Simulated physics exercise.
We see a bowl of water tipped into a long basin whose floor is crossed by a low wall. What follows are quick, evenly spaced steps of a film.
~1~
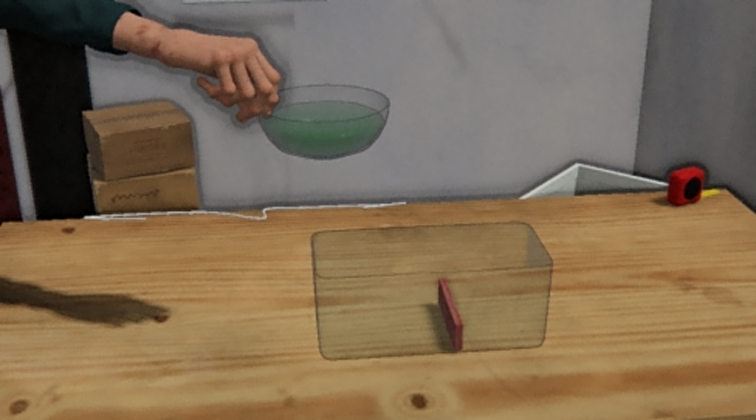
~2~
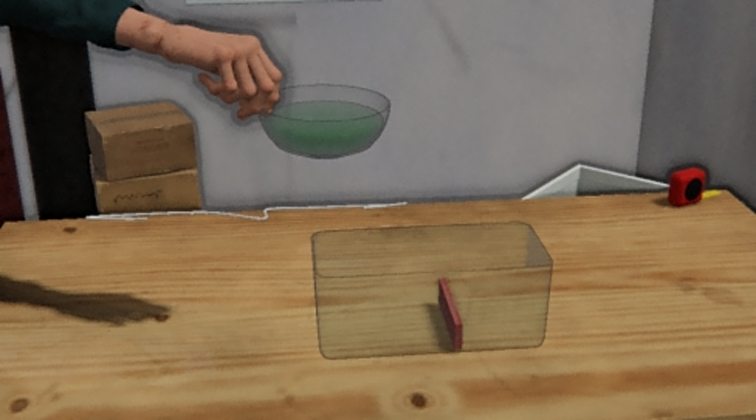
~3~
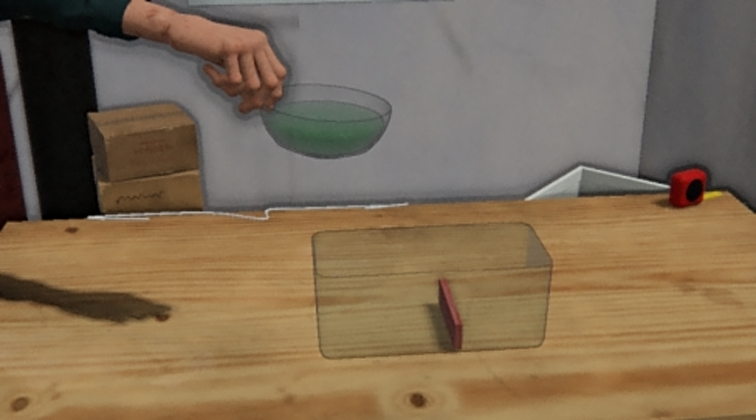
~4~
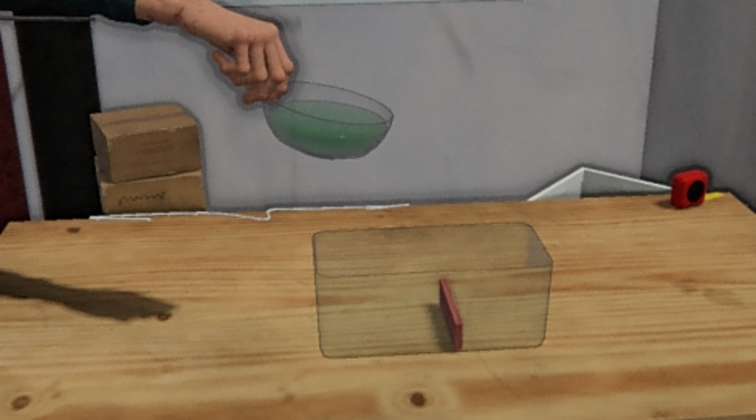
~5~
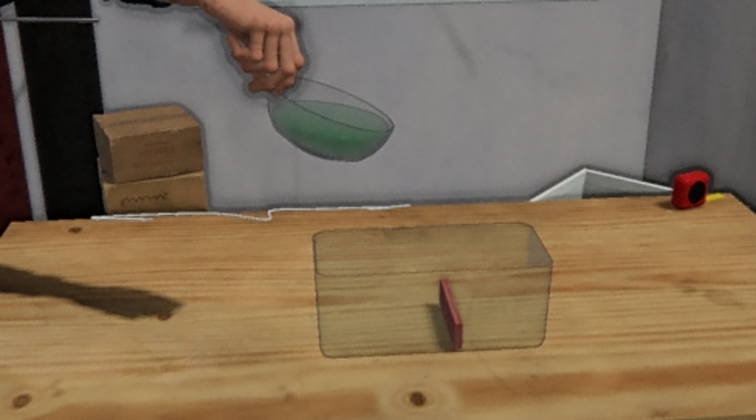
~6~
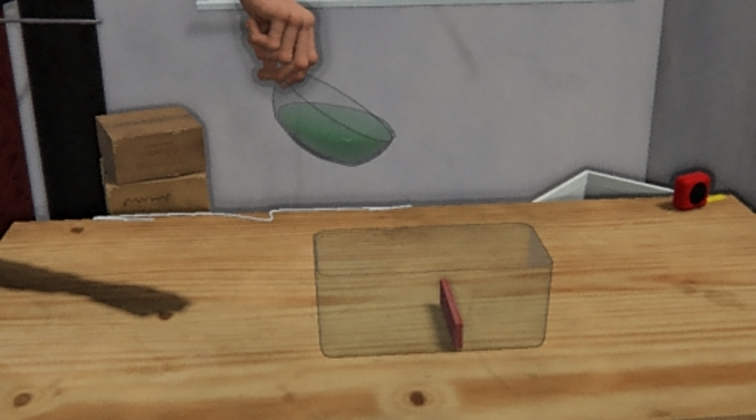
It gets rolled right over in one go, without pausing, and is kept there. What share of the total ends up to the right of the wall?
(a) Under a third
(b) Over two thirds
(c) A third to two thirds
a, under a third.
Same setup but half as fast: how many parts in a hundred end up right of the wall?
It comes to some 30 in a hundred.
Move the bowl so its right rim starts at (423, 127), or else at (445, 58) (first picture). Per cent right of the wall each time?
50 and 65 in a hundred.
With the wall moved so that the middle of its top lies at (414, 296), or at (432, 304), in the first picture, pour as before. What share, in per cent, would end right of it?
Around 65 percent in try one and around 45 percent in try two.
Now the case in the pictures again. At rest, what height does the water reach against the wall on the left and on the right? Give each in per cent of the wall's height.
On the left roughly 50, on the right roughly 10.
A moment on, the bowl is tipped on its side and 9 per cent is still to pour, 24 is left of the wall and 0 right of it.
Next, the bowl is tipped on its side and 1 per cent is still to pour, 85 is left of the wall and 10 right of it.
Then the bowl is tipped on its side and 0 per cent is still to pour, 79 is left of the wall and 12 right of it.
Later the bowl is tipped on its side and 0 per cent is still to pour, 80 is left of the wall and 14 right of it.
In the end 80 per cent lies left of the wall, 14 right of it and 7 outside.
